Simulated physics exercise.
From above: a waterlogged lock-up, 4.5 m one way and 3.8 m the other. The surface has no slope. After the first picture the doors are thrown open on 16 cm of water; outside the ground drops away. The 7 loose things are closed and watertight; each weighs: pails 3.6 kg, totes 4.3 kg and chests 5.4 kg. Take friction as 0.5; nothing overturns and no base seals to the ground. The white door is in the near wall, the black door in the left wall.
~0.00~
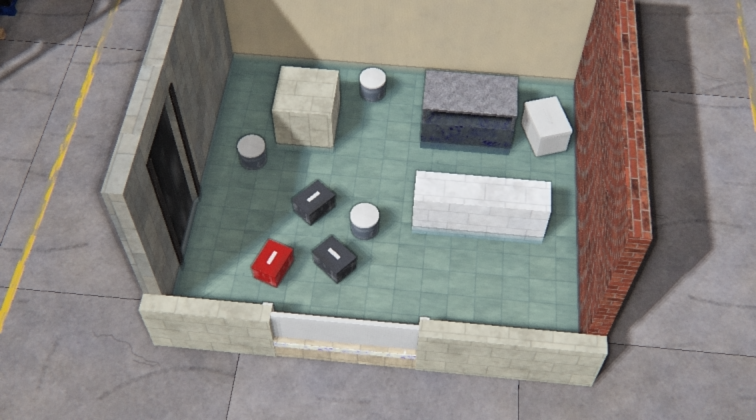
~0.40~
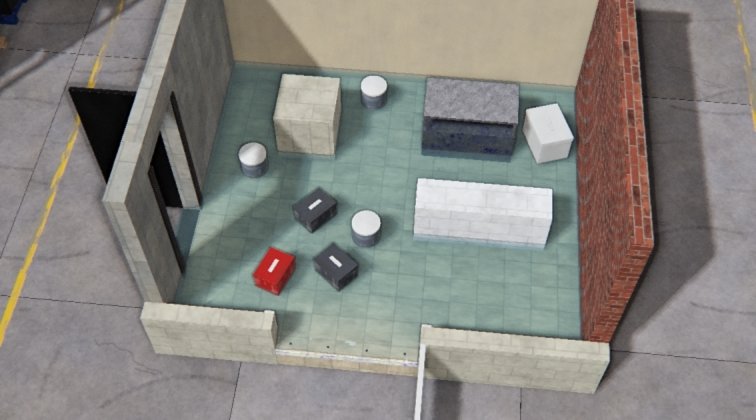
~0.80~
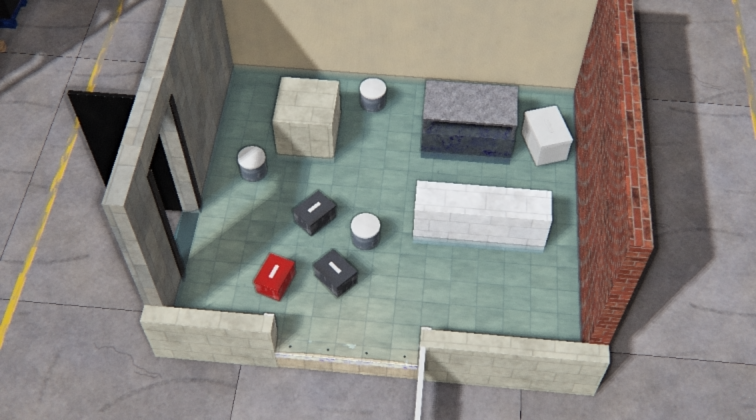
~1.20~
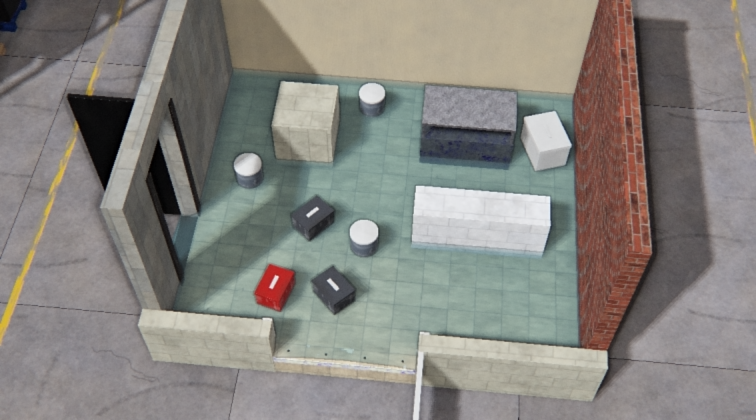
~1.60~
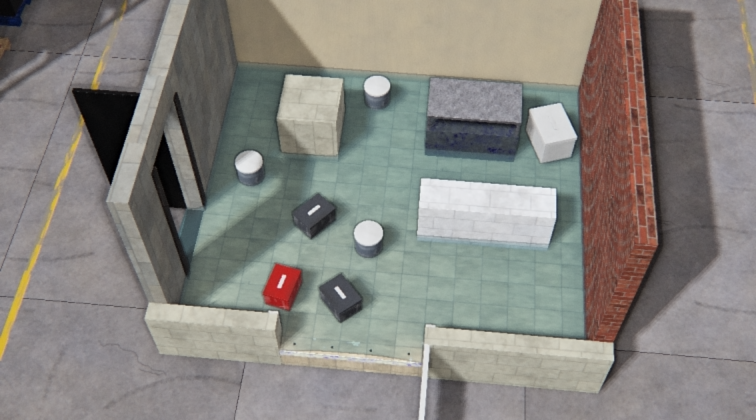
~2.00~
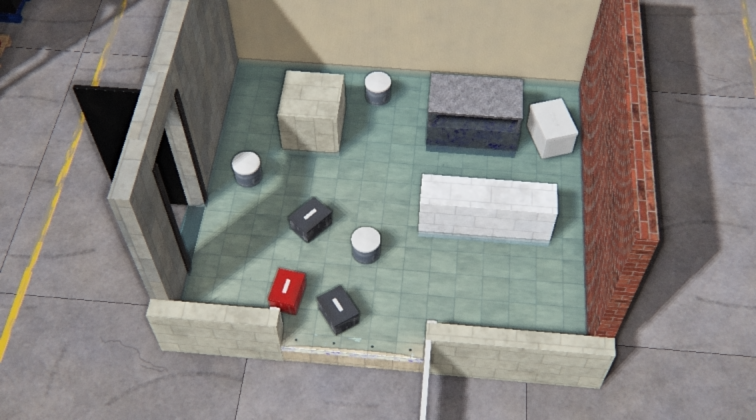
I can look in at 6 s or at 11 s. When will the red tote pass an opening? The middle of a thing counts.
It leaves before the first time.
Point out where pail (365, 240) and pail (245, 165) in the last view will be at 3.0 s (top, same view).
Near (351, 262) and (237, 187).
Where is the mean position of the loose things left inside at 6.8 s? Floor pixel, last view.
At about (445, 166).
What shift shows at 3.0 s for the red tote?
About 60 cm.
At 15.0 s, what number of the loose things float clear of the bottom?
I count 2.
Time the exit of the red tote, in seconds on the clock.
At about 3.5 s.
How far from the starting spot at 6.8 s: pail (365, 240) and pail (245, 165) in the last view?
In that order: Gone out, gone out.
After 3.0 s the red tote is near (297, 307), 0.6 m from its start, afloat; 1 of 7 are out; 6 afloat.
After 6.8 s the red tote has gone out (at 3.5 s); 5 of 7 are out; 2 afloat.
After 11.0 s the red tote has gone out (at 3.5 s); 5 of 7 are out; 2 afloat.
After 15.0 s the red tote has gone out (at 3.5 s); 5 of 7 are out; 2 afloat.
